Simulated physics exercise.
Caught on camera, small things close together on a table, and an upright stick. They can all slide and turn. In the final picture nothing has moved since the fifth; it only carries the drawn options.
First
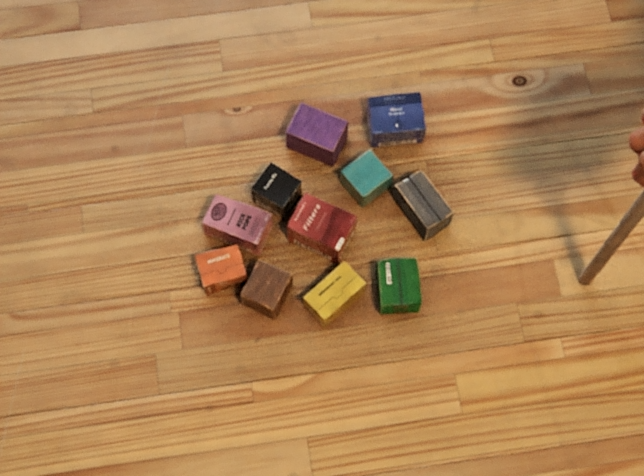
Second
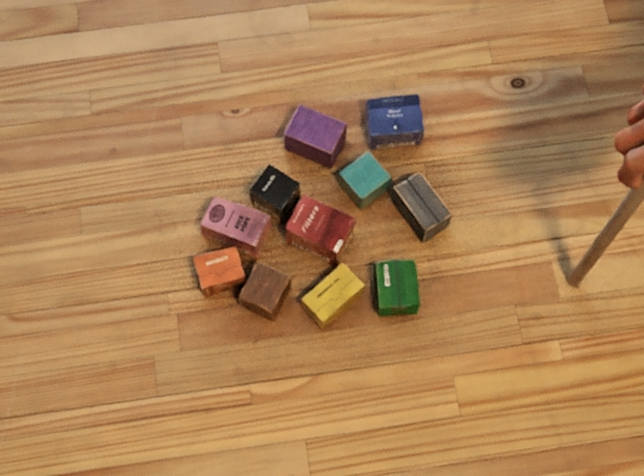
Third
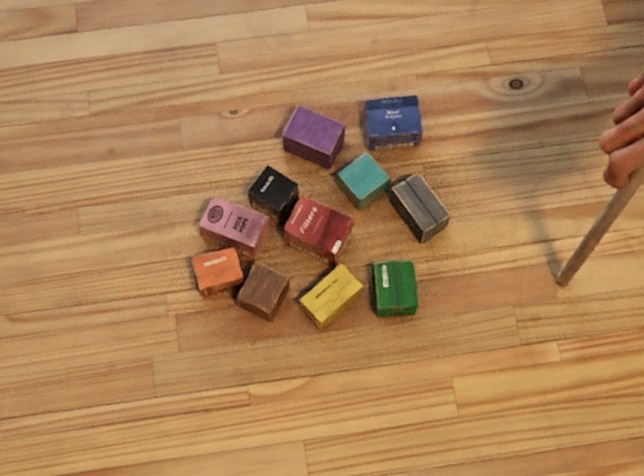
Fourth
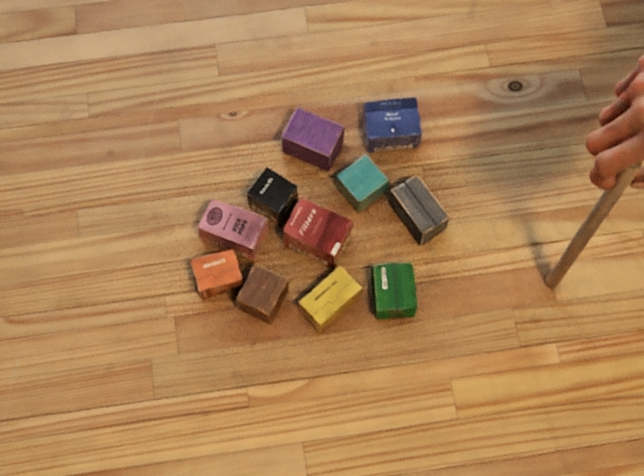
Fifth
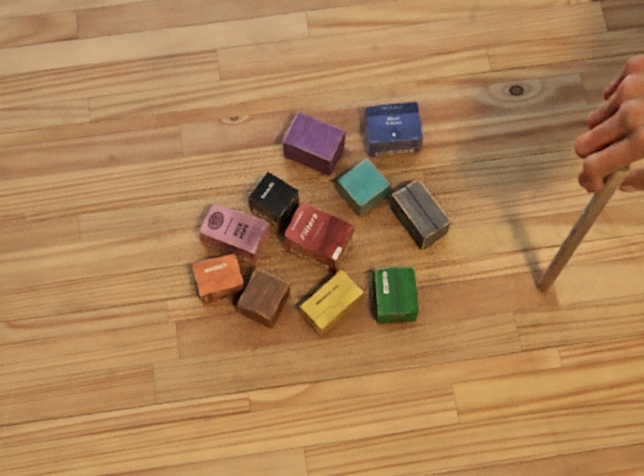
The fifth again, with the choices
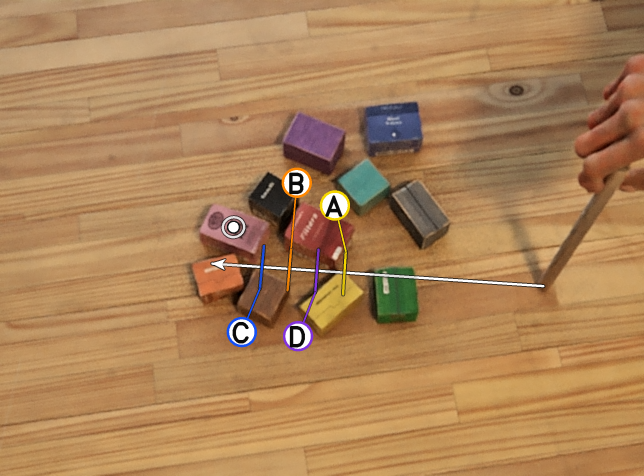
On a wooden tabletop, a hand holding an upright stick moves slowly left toward a cluster of small coloured boxes, which stay still.
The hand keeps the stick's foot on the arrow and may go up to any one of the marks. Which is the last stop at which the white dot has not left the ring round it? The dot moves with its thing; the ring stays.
C is the last safe stop.
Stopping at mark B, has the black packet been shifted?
Yes.
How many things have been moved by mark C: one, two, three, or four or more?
In all, four or more.
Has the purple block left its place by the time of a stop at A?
By then, no.
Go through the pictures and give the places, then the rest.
Blue box (396, 120); grey box (423, 205); purple block (317, 134), in the first picture.
Purple block (316, 136); black packet (275, 192), in the second picture.
Red box (319, 231); turquoise block (363, 182), in the third picture.
Green box (394, 291); yellow packet (330, 300), in the fourth picture.
Pink packet (234, 234); brown block (264, 299); orange box (219, 279), in the fifth picture.
On the copy, A at (345, 272); B at (289, 269); C at (262, 267); D at (317, 271); the arrow from (544, 286) to (212, 263); the white dot at (233, 228).
On C. First, foot of the stick (443, 280).
Then, foot of the stick (343, 273); green box (374, 302); yellow packet (314, 316).
Finally, foot of the stick (262, 268); red box (292, 227); green box (374, 302); the dot is still in its ring.
By contrast, A keeps the dot in but is short; B keeps the dot in but is short; D keeps the dot in but is short.
